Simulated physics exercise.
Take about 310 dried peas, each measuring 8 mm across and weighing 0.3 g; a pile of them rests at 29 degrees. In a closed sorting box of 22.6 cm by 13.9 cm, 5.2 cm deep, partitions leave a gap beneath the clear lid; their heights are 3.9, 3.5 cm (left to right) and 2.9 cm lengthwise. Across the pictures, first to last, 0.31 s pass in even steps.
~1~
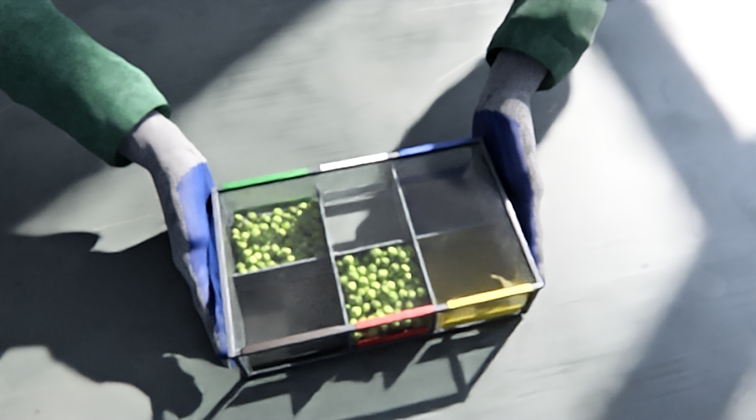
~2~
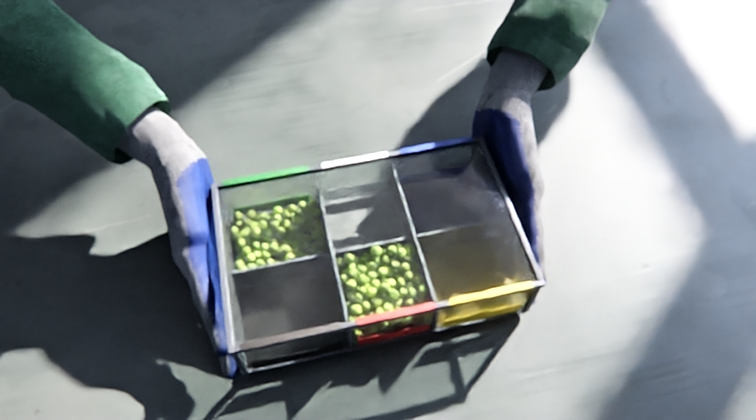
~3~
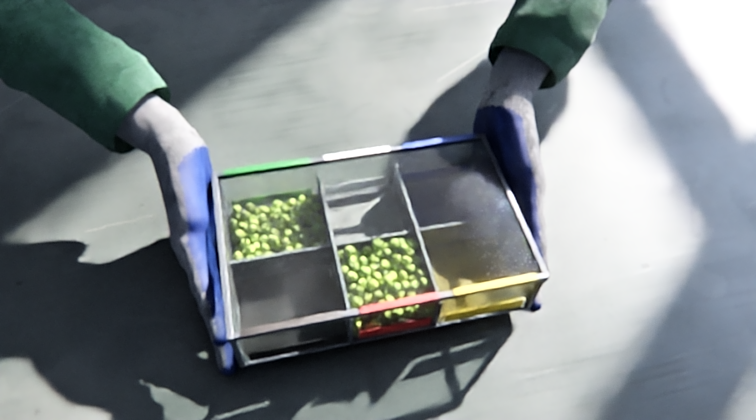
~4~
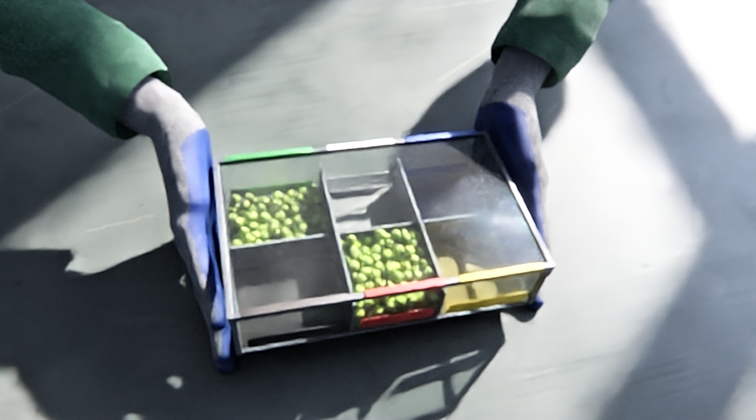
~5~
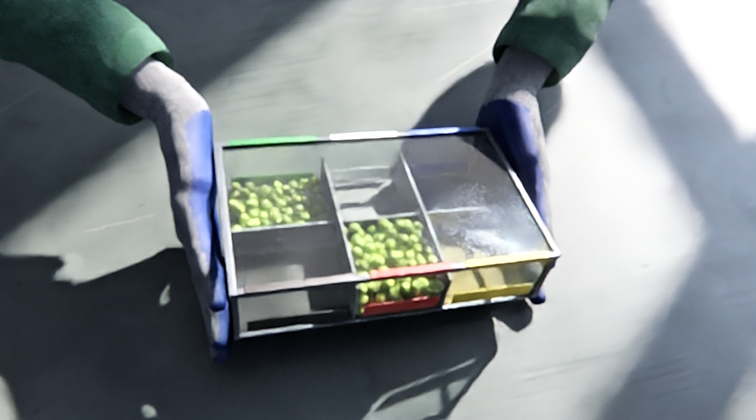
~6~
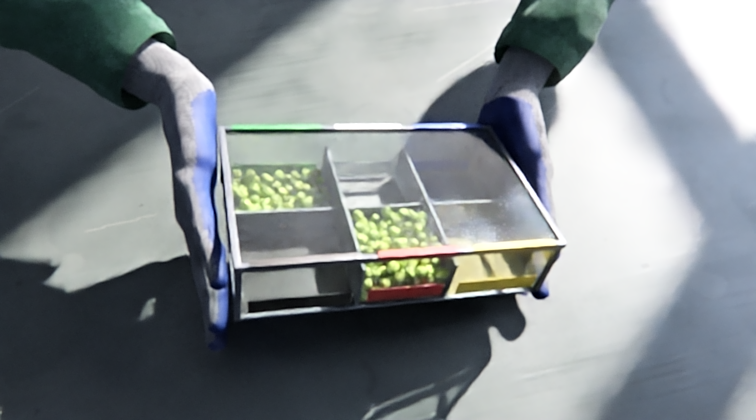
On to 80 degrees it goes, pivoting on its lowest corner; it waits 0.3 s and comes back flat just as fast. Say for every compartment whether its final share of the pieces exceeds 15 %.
Red: Exceeds, blue: Exceeds, green: Exceeds, yellow: Does not exceed, white: Does not exceed, black: Does not exceed.
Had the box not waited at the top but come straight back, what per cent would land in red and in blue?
Red 30, blue 25.
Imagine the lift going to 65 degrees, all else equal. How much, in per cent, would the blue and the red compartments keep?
Blue 10 %, red 45 %.
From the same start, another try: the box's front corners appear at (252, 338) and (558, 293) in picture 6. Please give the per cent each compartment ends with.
In per cent, the final split is red 55, blue 0, green 25, yellow 15, white 0, black 5.
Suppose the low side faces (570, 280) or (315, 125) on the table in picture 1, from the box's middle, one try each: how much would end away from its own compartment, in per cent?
About 30 per cent on the first try and 35 per cent on the second.
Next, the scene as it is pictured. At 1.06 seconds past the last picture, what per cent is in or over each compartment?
Shares - red: 35; blue: 20; green: 40; yellow: 0; white: 5; black: 0.
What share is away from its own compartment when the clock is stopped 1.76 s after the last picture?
Close to 35 in a hundred.
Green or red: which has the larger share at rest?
I'd say the green side has more in it.
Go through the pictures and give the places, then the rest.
In the first frame, box tilt 0 degrees, front corners at (235, 352) and (537, 285); red 60 %, green 40 %.
In the second frame, box tilt 1 degrees, front corners at (234, 348) and (538, 282).
In the third frame, box tilt 5 degrees, front corners at (233, 334) and (542, 275), lowest corner right back.
In the fourth frame, box tilt 9 degrees, front corners at (233, 315) and (547, 265), lowest corner right back.
In the fifth frame, box tilt 14 degrees, front corners at (236, 292) and (553, 254), lowest corner right back.
In the sixth frame, box tilt 19 degrees, front corners at (240, 266) and (559, 243), lowest corner right back; red 60 %, green 40 %.
Then, 1.06 s after the last picture, tilt 80 degrees; red 35 %, blue 20 %, green 40 %, white 5 %.
Then, 1.76 s after the last picture, tilt 40 degrees; red 25 %, blue 30 %, green 40 %, white 5 %.
Then, 2.50 s after the last picture, tilt 0 degrees; red 25 %, blue 30 %, green 40 %, white 5 %.
In the end, red 25 %, blue 30 %, green 40 %, yellow 0 %, white 5 %, black 0 %.
